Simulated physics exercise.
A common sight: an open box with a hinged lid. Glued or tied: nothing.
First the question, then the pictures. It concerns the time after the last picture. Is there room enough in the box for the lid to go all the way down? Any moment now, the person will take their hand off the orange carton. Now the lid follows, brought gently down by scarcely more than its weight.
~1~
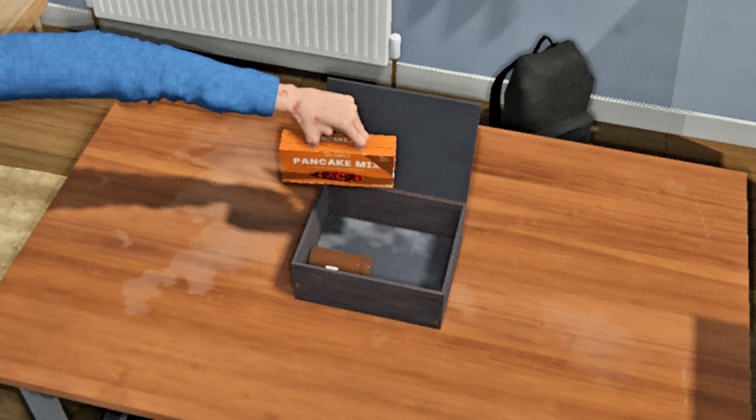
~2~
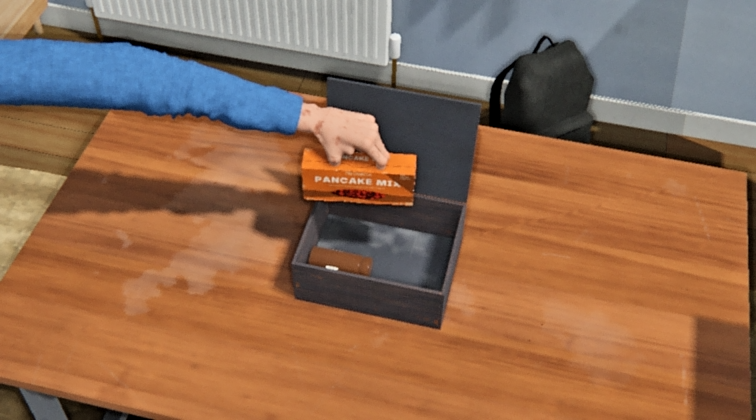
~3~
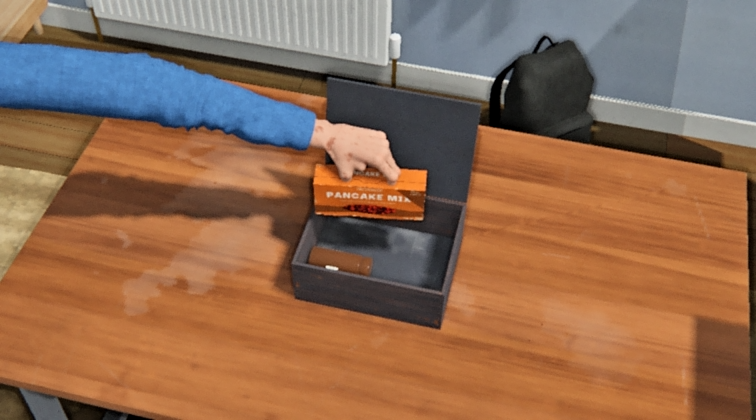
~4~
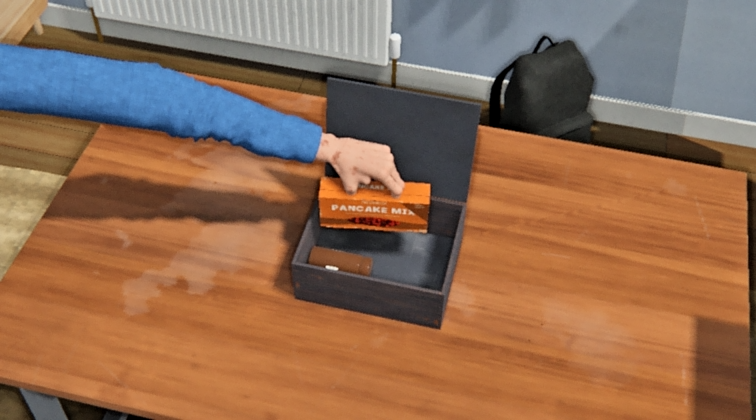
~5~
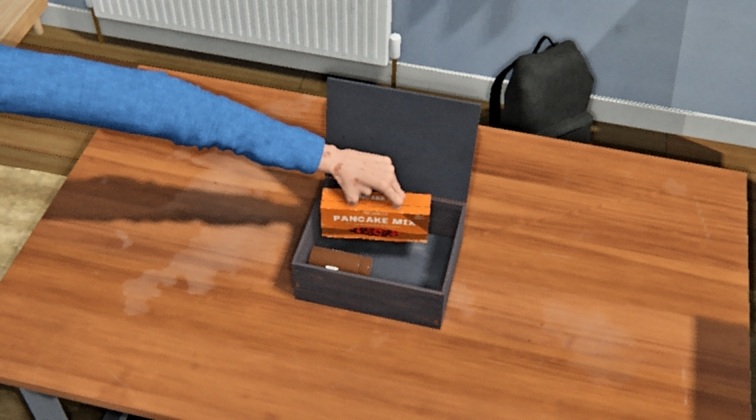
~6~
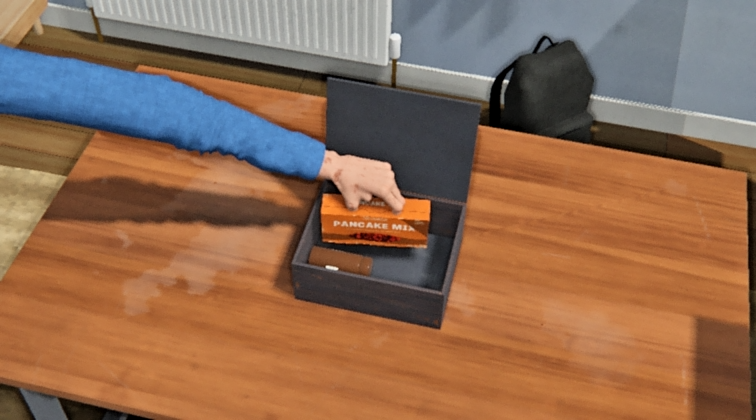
Yes, there is room.
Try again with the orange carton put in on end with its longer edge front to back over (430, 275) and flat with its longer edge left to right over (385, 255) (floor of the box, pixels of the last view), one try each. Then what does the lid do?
Open, then shut.
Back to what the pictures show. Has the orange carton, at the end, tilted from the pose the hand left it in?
It stays as placed.
Then, 0.90 s after the last picture, lid starting down; orange carton slid a little near (374, 237).
Then, 1.50 s after the last picture, lid 66° above the rim; orange carton slid a little near (374, 237).
Then, 1.90 s after the last picture, lid 38° above the rim; orange carton slid a little near (374, 237).
Then, 2.20 s after the last picture, lid 14° above the rim; orange carton slid a little near (374, 237).
At rest, lid shut; moved from the start, orange carton; brown shaker in place. Seen from the same camera at the end, orange carton near (374, 237).
